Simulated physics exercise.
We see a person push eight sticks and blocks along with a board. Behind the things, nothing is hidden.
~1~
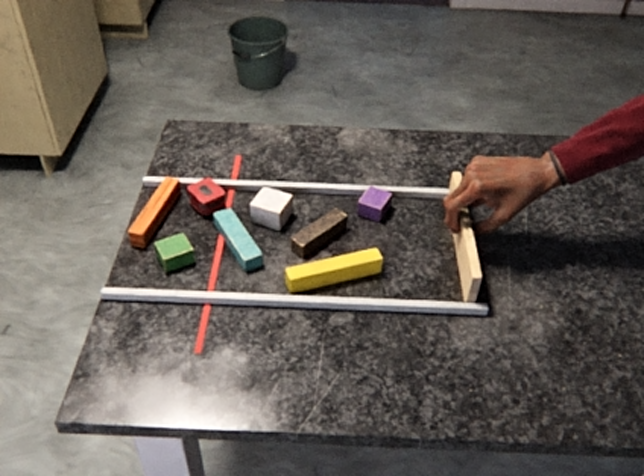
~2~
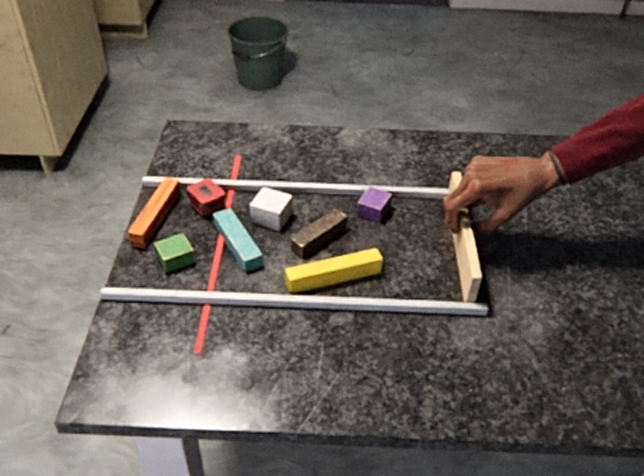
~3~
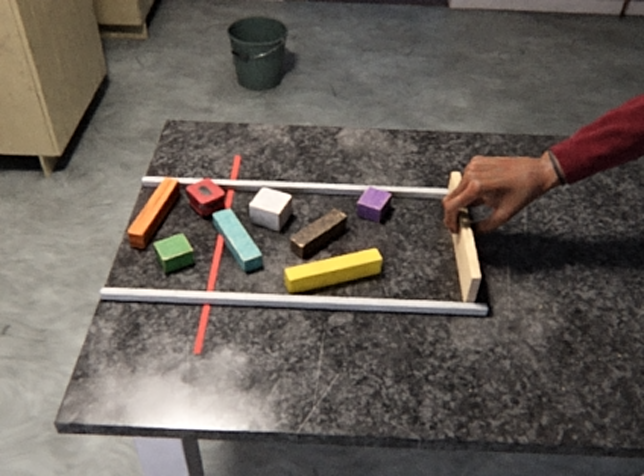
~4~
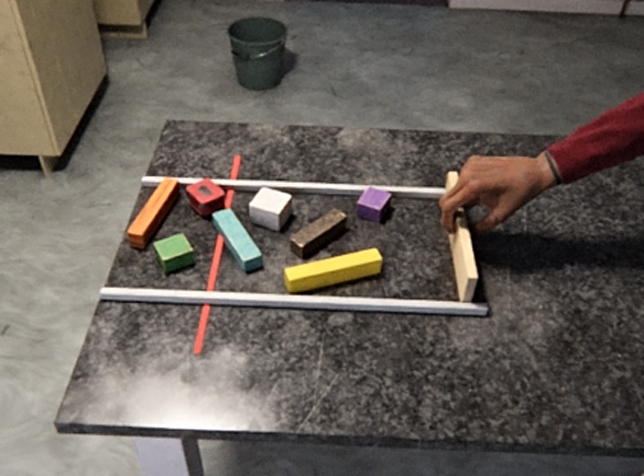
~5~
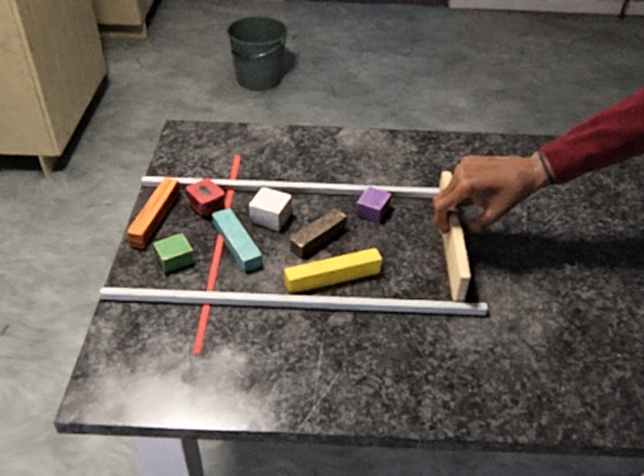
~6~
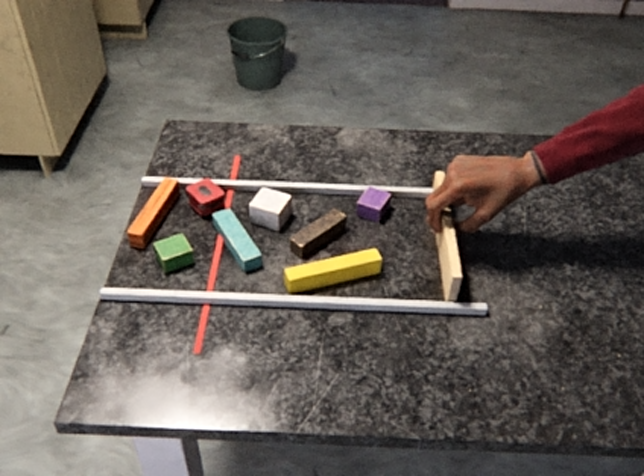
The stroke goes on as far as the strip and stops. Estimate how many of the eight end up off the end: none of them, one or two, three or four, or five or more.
None of them.
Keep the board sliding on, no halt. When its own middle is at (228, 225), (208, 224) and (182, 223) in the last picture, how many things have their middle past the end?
Place by place, 0, 1 and 2.
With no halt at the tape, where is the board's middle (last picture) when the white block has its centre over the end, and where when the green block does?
With the white block it sits around (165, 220), with the green block around (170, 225).
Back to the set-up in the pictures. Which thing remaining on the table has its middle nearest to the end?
Answer - the orange stick.
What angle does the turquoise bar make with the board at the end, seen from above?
Roughly 30° out of line.
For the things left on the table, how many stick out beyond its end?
The number would be 1.
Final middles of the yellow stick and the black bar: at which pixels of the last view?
You'll see the yellow stick at (165, 268), with the black bar at (205, 230).
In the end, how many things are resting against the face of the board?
It's touching 3 at the end.
Early on, none off yet; orange stick at rest near (155, 212); green block at rest near (174, 253); red case at rest near (206, 198).
Finally, the number that fall off is zero.
